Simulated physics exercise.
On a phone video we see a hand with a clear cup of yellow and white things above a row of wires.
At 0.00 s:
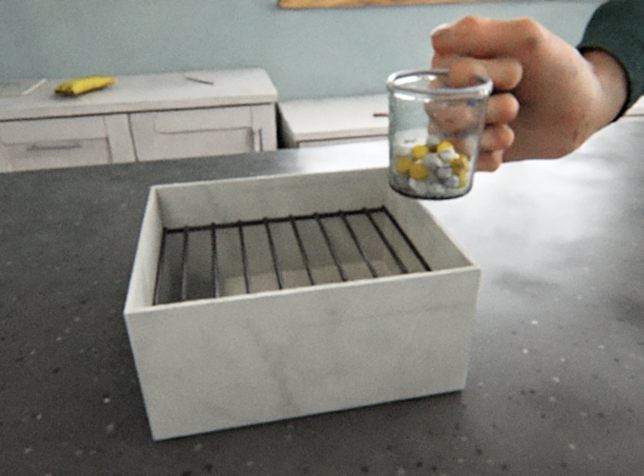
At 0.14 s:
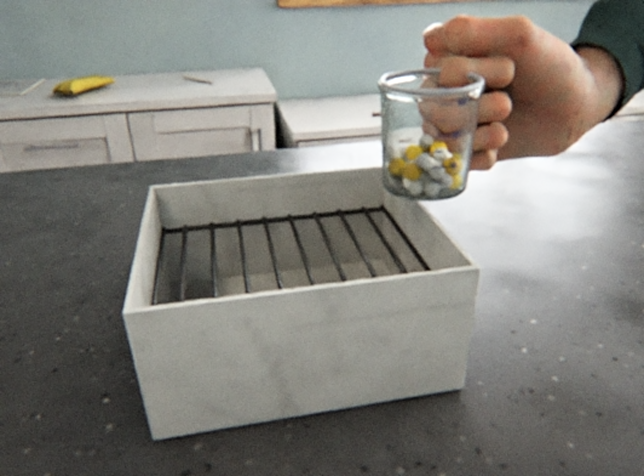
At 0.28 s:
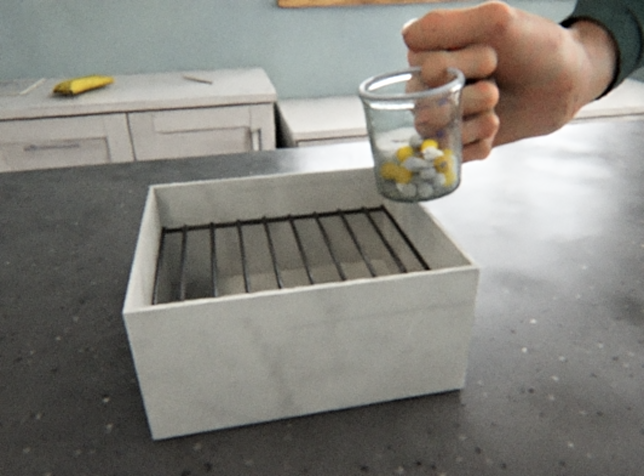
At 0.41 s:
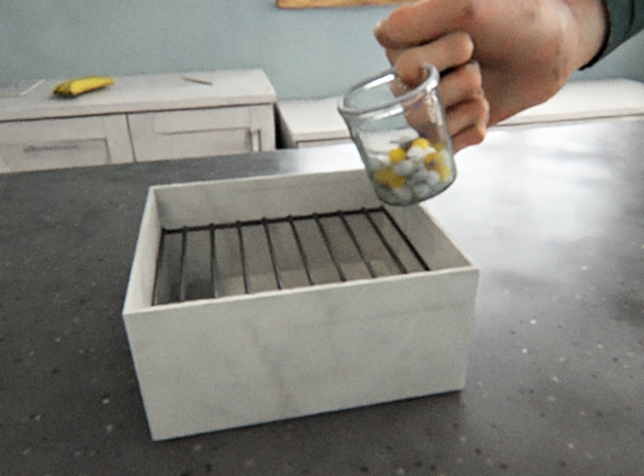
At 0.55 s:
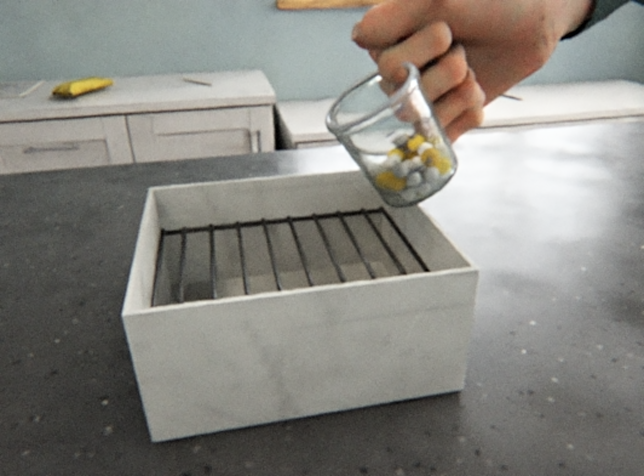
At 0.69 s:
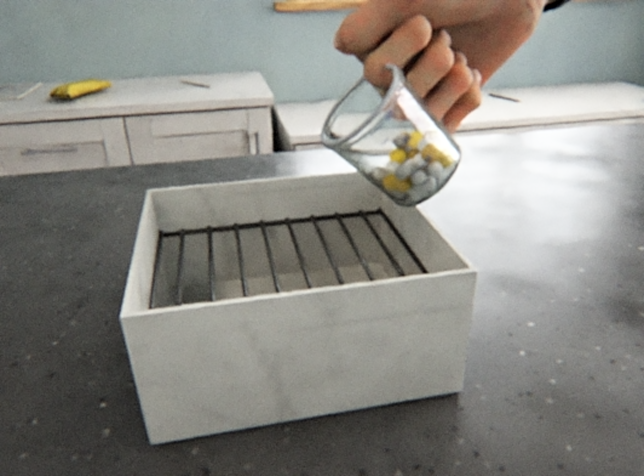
A hand moving a clear cup of yellow and white beads leftward above a wire rack in a box, gradually tilting it left.
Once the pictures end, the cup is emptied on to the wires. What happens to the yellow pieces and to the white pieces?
I reckon the yellow ones make it through; the white ones make it through.
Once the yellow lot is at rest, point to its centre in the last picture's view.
Close to (246, 332).
After 1.00 s, yellow ones, the whole lot in the cup; white ones, the whole lot in the cup.
After 1.34 s, yellow ones, the whole lot in the cup; white ones, all but a few in the cup, only a few on or over the wires.
After 1.73 s, yellow ones, the whole lot under the rack; white ones, near a quarter on or over the wires, the bulk under the rack.
In the end (2.9 s), yellow ones, the whole lot under the rack; white ones, the whole lot under the rack.
